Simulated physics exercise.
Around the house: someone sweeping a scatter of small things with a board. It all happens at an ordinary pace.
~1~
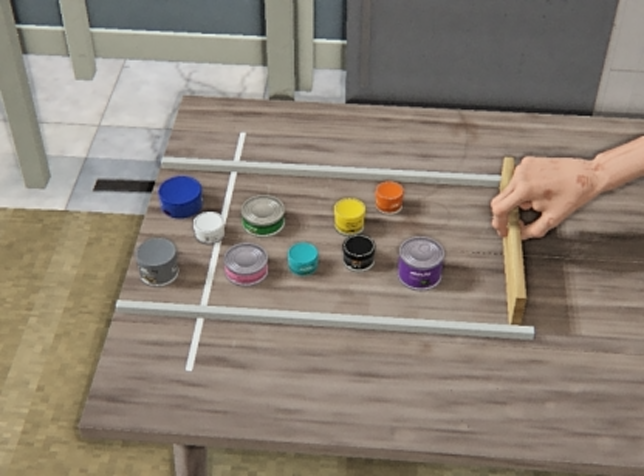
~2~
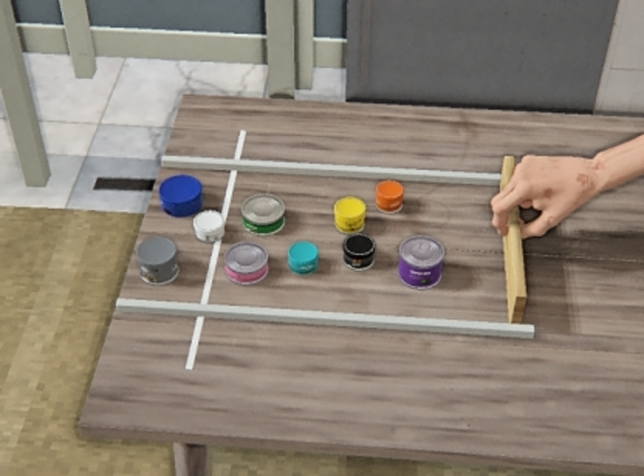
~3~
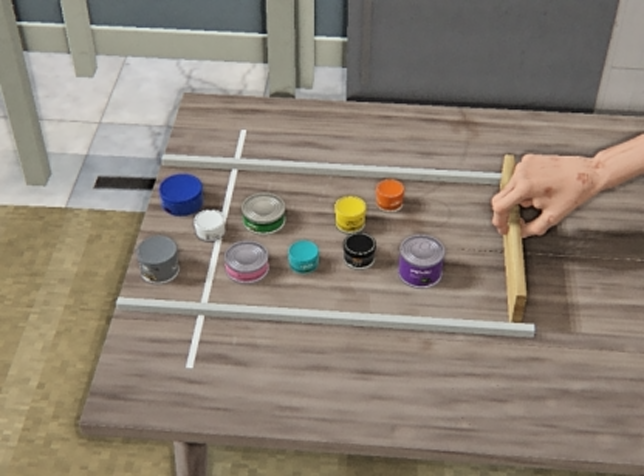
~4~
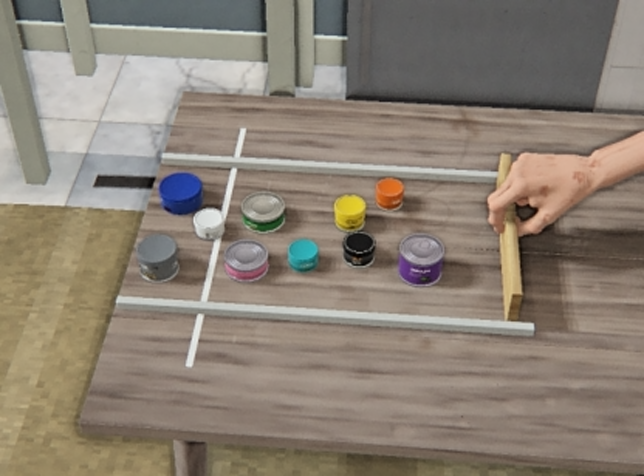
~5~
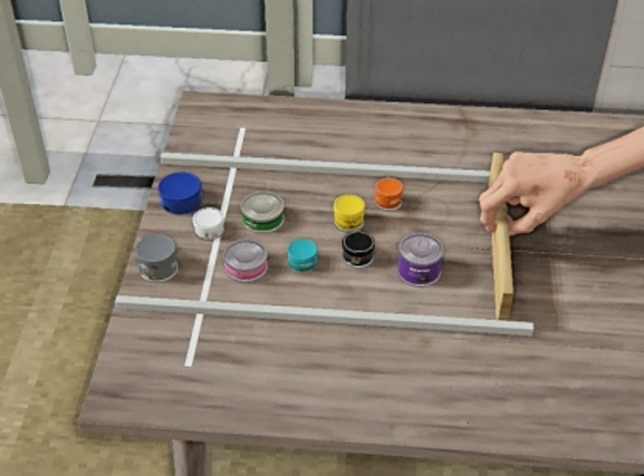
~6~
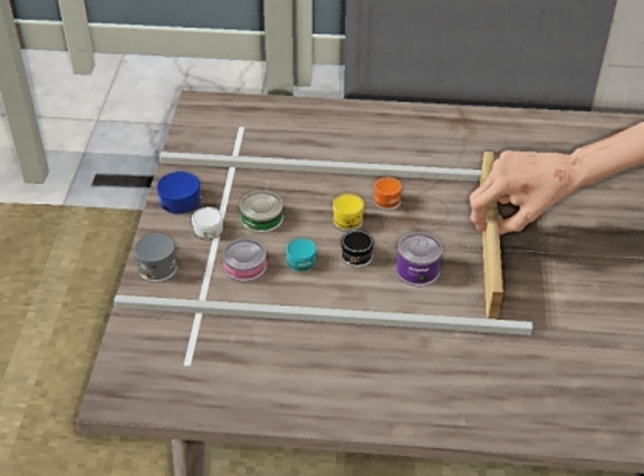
On a brown wooden table in a room with pale floor tiles and a tan rug, the view looks down from a raised angle. Blue, grey and white containers sit left of or beside a white tape strip, with green, pink, teal, yellow, black, orange and purple ones rightward, between two pale rails. A hand at right slides an upright wooden board slightly left, while the containers stay put.
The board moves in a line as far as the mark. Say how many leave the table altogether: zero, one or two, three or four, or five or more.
In the end the number that fall off is one or two.
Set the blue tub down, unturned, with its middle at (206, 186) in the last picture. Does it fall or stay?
It remains up.
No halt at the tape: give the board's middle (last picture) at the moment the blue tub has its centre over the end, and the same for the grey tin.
Its middle is around (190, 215) and around (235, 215).
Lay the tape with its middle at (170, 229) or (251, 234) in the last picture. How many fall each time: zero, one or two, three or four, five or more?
One after another: 5 or more; not one.
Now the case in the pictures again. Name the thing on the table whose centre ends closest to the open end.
The white tin.
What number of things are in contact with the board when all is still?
In contact: 4.
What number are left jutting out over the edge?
That would be 2.
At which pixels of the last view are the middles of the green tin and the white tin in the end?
Near (172, 212) and (140, 226).
Early on, none off yet; grey tin at rest near (156, 258); blue tub at rest near (179, 193); white tin at rest near (208, 224).
A while later, none off yet; grey tin at rest near (149, 258); blue tub at rest near (179, 193); white tin travelled about its own width near (188, 226).
Finally, the number that fall off is one or two; lost, grey tin.
